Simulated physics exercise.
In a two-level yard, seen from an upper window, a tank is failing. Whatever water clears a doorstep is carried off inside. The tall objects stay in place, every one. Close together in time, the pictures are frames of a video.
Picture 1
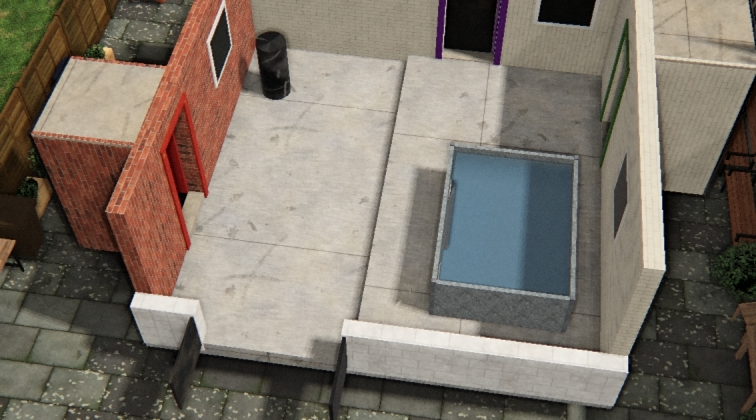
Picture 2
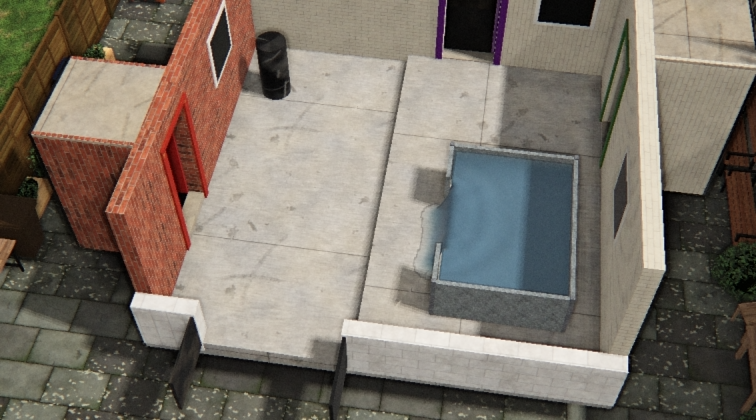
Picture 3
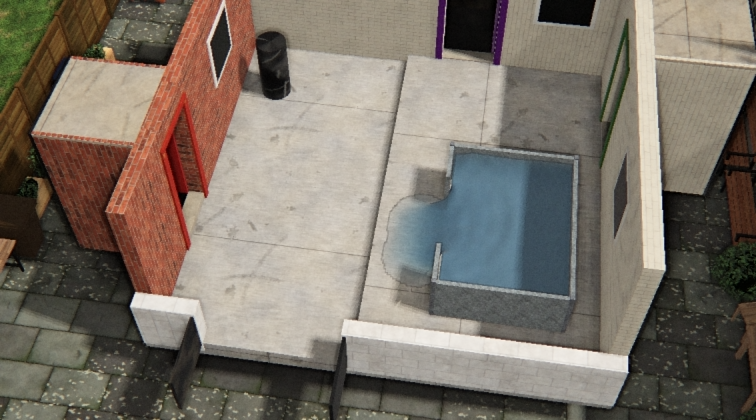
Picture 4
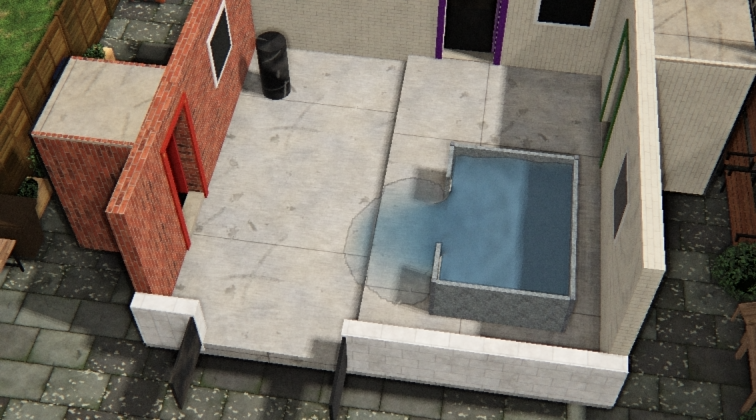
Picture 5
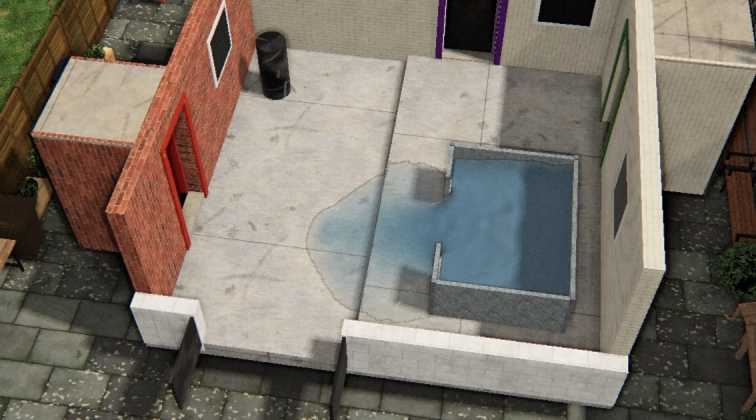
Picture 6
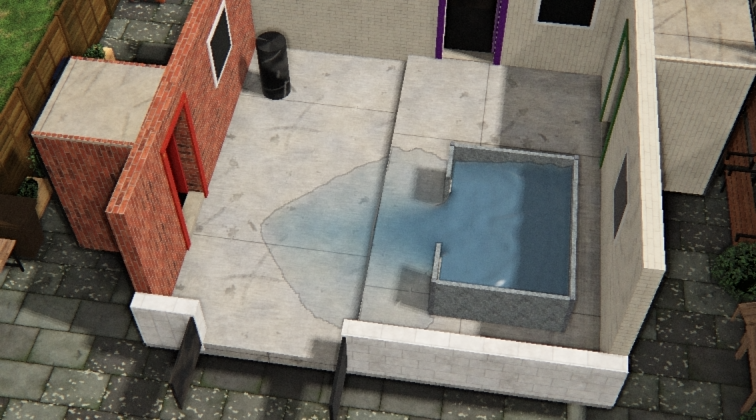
Water pours out through a gap in the left side of a raised, grey-walled tank on the right of a pale paved yard, seen from high above. Around it stand a red brick wall with a red door frame at left, a black barrel, a purple-framed doorway and cream walls. The thin bluish sheet fans leftward, crosses the step onto the paving beyond and narrows to a blunt point, while the view stays still.
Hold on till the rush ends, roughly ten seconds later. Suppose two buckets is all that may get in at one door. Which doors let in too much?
One by one: I predict the green door will remain at two buckets or below; I predict the purple door will remain at two buckets or below; I predict the red door will overshoot two buckets.
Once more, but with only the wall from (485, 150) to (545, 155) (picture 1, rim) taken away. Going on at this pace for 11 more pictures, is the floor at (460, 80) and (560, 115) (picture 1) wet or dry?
Respectively, inundated and inundated.
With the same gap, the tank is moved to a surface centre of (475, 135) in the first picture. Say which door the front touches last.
It is the one in green.
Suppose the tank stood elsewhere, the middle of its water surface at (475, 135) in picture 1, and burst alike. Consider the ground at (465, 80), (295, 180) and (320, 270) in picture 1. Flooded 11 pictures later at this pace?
I'd call them still dry, watered and still dry, in the order asked.
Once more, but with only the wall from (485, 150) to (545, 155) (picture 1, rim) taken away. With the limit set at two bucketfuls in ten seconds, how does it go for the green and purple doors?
The green door exceeds the mark, and the purple door exceeds the mark.
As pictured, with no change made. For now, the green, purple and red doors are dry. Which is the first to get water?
That's the red door.
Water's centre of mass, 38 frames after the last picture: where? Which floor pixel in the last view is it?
The water centres close to (366, 203).
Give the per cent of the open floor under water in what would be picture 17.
It works out to about 50 in a hundred.
A moment on, water covers 40 % of the floor; the green door not reached, the purple door not reached, the red door under two buckets in.
Next, water covers 50 % of the floor; the green door not reached, the purple door not reached, the red door far over two buckets in.
Then, water covers 55 % of the floor; the green door not reached, the purple door not reached, the red door far over two buckets in.
Later, water covers 60 % of the floor; the green door not reached, the purple door not reached, the red door far over two buckets in.
In the end, water covers 60 % of the floor; the green door not reached, the purple door not reached, the red door far over two buckets in.
